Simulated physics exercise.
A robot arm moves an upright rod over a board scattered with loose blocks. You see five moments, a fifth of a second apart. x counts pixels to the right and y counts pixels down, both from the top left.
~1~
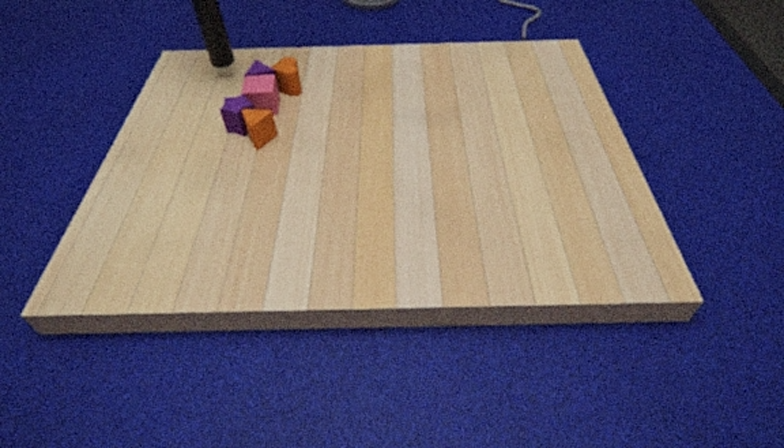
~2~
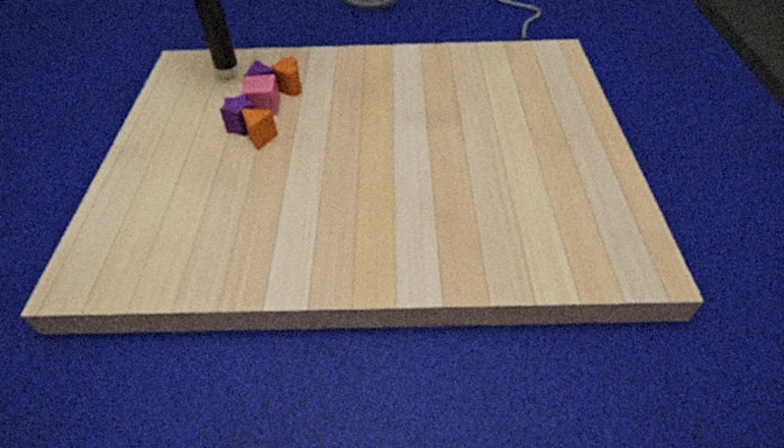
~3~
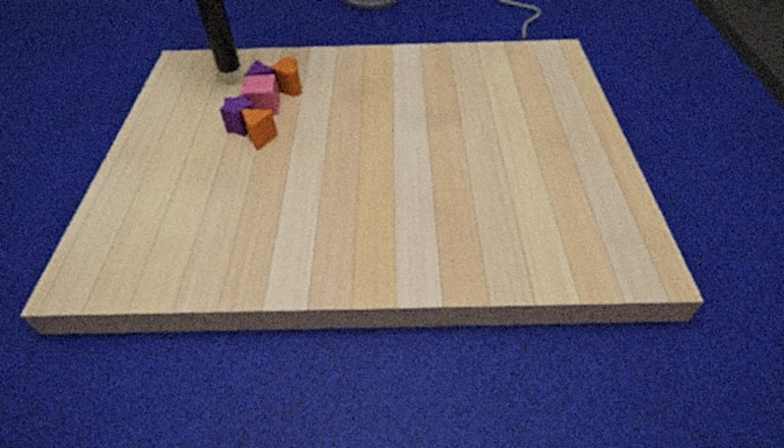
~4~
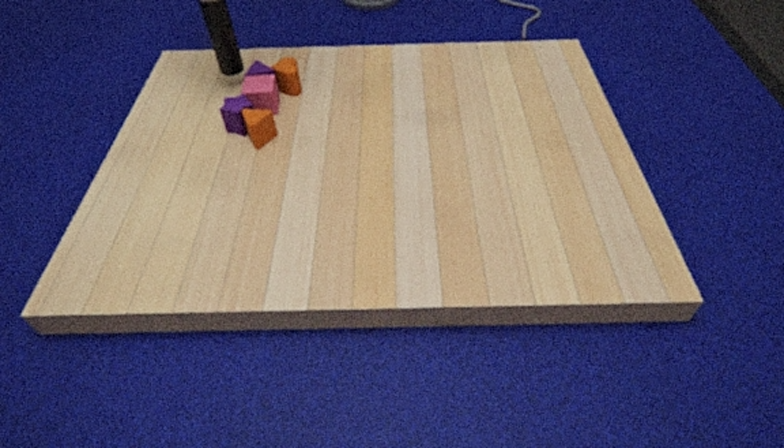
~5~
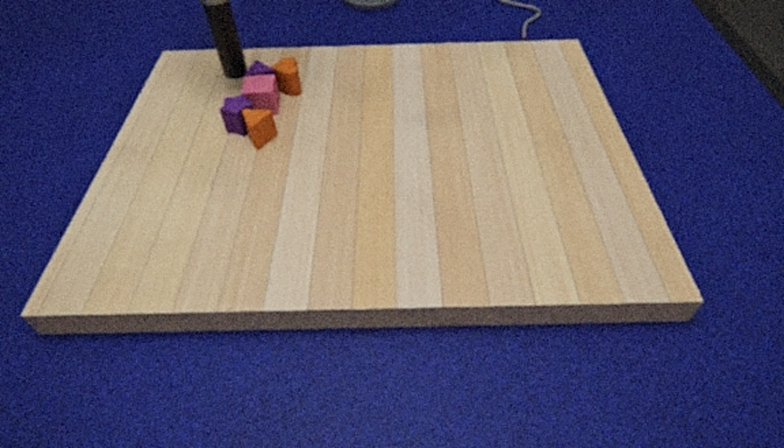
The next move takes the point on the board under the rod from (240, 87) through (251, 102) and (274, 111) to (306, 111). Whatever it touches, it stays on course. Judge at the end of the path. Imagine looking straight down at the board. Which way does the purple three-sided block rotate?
Against the clock.
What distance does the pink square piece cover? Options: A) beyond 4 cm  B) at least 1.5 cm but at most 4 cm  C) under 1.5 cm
Answer: A.
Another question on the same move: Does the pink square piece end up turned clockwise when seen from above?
Short answer: Yes.
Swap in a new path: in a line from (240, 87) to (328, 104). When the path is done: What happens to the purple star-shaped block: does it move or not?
The purple star-shaped block keeps its place.
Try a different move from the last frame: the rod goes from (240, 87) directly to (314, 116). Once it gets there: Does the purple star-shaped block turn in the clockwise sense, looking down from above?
Yes, that is what happens.
What follows on the original path. One third of the way, rod (247, 88); purple star-shaped block (236, 106), turned 25° clockwise; purple three-sided block (267, 71), turned 15° anticlockwise; pink square piece (267, 89); orange heart-shaped block (291, 64).
Two thirds of the way, rod (272, 97); purple star-shaped block (236, 106), turned 35° clockwise; purple three-sided block (281, 75), turned 75° anticlockwise; pink square piece (285, 100), turned 45° clockwise; orange heart-shaped block (295, 61), turned 15° anticlockwise.
At the end, rod (303, 97); purple star-shaped block (236, 106), turned 35° clockwise; purple three-sided block (293, 75), turned 115° anticlockwise; pink square piece (298, 104), turned 90° clockwise; orange heart-shaped block (296, 59), turned 15° anticlockwise.
